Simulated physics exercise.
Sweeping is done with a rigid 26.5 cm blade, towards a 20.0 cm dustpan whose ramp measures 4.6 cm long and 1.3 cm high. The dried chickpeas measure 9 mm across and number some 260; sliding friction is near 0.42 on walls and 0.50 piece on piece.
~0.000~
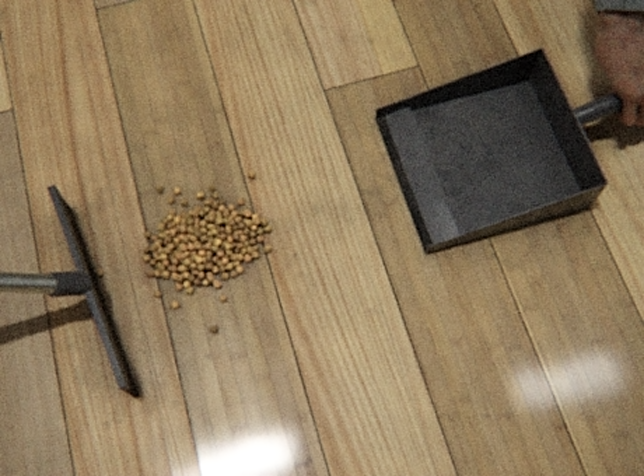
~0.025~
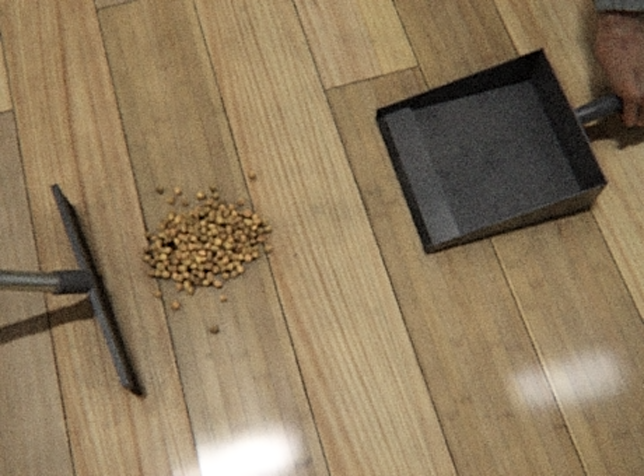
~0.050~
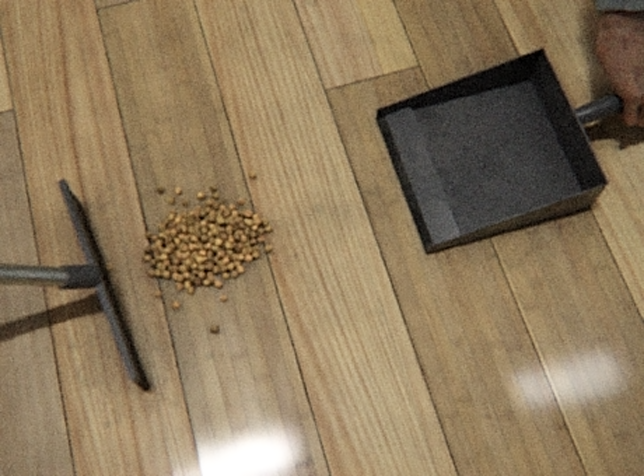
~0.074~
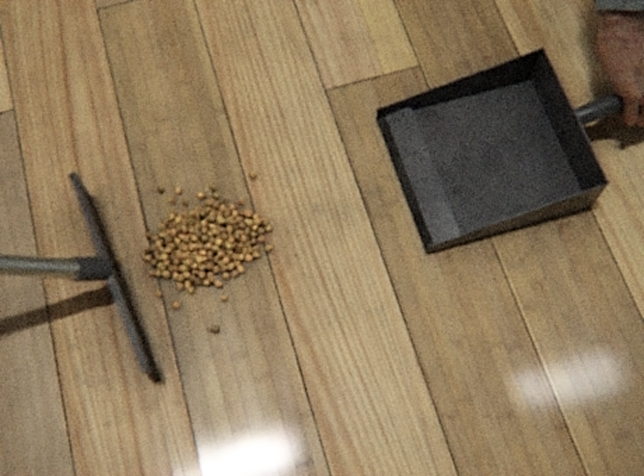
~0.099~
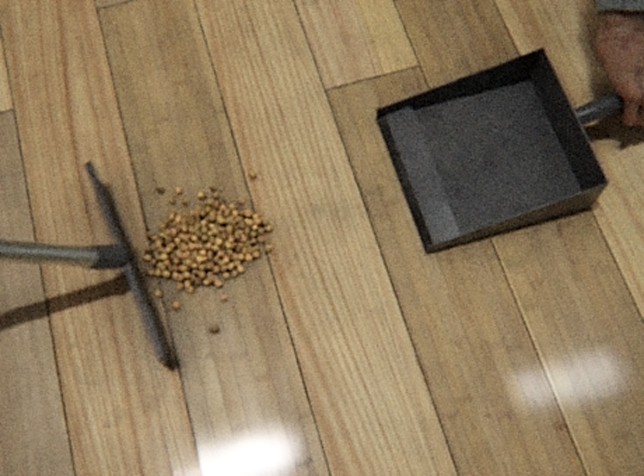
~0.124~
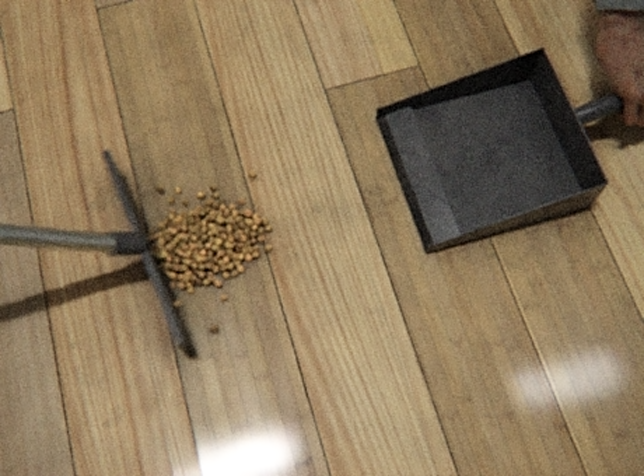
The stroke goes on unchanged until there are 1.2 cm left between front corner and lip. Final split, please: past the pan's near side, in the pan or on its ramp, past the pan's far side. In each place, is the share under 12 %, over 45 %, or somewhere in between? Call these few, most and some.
I would put it this way: Near side few, pan some, far side some.
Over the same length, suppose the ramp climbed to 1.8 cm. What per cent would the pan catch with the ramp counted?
Something like 30 per cent, ramp included.
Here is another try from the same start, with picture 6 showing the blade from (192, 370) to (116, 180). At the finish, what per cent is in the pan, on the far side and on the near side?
Pan 35; far 15; near 10.
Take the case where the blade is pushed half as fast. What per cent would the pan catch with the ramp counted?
In that case roughly 30 percent.
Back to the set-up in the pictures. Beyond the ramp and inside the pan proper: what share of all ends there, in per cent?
I'd put it near 15 per cent.
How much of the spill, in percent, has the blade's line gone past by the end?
I'd say close to 5 per cent.
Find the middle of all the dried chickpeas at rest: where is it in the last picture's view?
Centre at rest: Approx. (405, 125) px.
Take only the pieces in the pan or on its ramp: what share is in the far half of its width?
Roughly 90 in a hundred.
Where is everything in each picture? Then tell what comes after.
The first frame shows blade from (125, 386) to (55, 193), moved 0.0 cm, 0 of the pieces shifted so far; middle of the pieces at (203, 242); pan at (494, 158).
The second frame shows blade from (127, 384) to (57, 191), moved 0.3 cm, 0 of the pieces shifted so far; middle of the pieces at (204, 242).
The third frame shows blade from (135, 379) to (65, 187), moved 1.3 cm, 1 of the pieces shifted so far; middle of the pieces at (204, 242).
The fourth frame shows blade from (147, 370) to (75, 179), moved 2.8 cm, 1 of the pieces shifted so far; middle of the pieces at (204, 242).
The fifth frame shows blade from (163, 357) to (91, 169), moved 5.0 cm, 1 of the pieces shifted so far; middle of the pieces at (204, 241).
The sixth frame shows blade from (182, 343) to (108, 157), moved 7.5 cm, 20 of the pieces shifted so far; middle of the pieces at (204, 241); pan at (495, 158). Its pace works out near 1.02 m/s, heading 22 degrees away from the viewer's side.
Then, at 0.29 s, middle of the blade 17 cm from the lip; 0 % over the lip, far side 10 %, near side 5 %.
After 0.40 s, middle of the blade 7 cm from the lip; 0 % over the lip, far side 25 %, near side 5 %.
Then, at 0.64 s, middle of the blade 3 cm from the lip; 40 % over the lip, far side 35 %, near side 5 %.
By 1.2 s all is still; near side 5 %, pan 35 %, far side 35 %, in front of the lip or behind the blade 20 %.
